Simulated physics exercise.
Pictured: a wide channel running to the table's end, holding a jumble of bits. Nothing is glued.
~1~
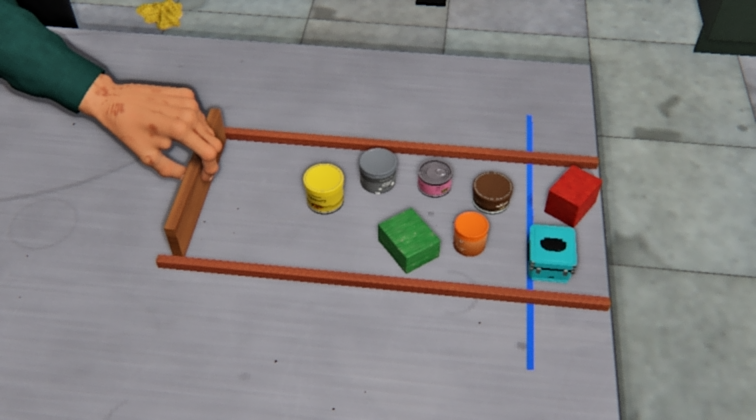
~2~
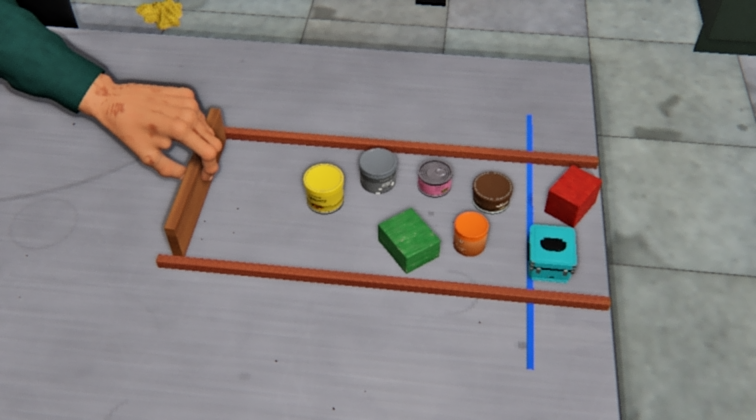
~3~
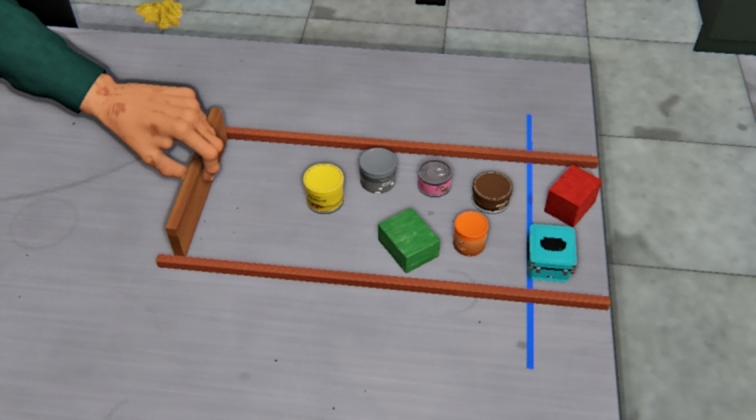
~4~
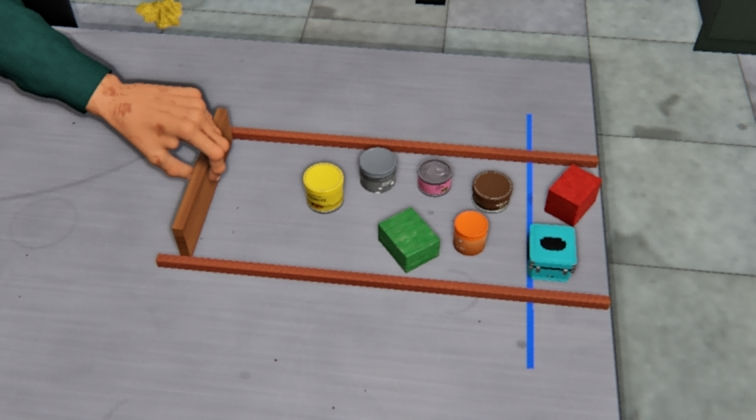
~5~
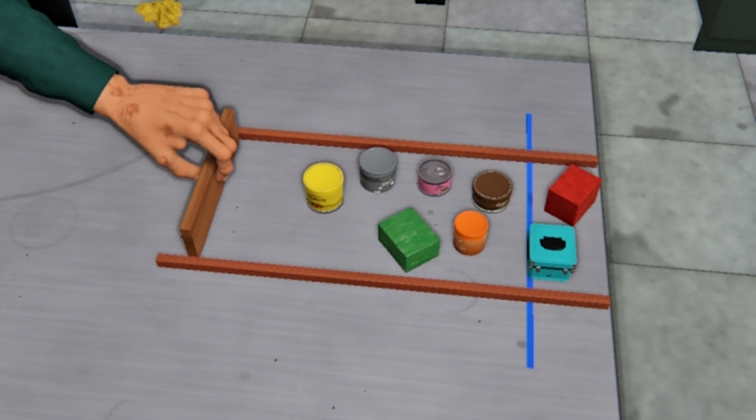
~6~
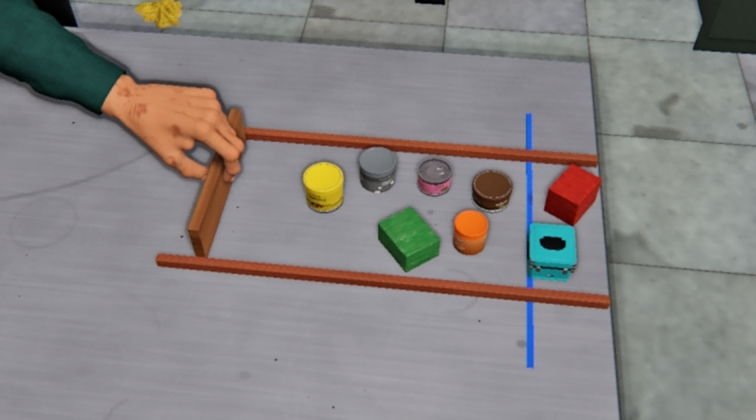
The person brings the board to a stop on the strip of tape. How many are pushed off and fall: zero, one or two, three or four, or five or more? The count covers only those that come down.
Count off: Fewer than three, some.
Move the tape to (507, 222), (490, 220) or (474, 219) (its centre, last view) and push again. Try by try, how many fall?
Respectively, 0, 0 and 0.
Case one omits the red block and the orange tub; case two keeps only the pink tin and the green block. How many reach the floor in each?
The counts: 0 and 1.
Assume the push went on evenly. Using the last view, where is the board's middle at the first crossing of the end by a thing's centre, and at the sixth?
At (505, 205) for the first, at (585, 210) for the sixth.
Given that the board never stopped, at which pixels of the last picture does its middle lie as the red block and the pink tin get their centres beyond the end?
Roughly at (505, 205) and roughly at (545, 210).
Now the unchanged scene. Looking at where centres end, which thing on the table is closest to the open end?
I'd say the turquoise case.
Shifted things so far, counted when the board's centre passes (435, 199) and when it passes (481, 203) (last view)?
It comes to 6 for the first spot, 8 for the other.
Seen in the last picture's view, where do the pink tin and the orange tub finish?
The pink tin ends at (584, 176) and the orange tub at (561, 232).
A little later, none off yet; red block at rest near (573, 195); turquoise case at rest near (550, 253); brown pot at rest near (492, 191).
Next, none off yet; red block at rest near (573, 195); turquoise case at rest near (550, 253); brown pot shifted about its own width near (519, 198).
When it is over, the number that fall off is one or two; down, red block.
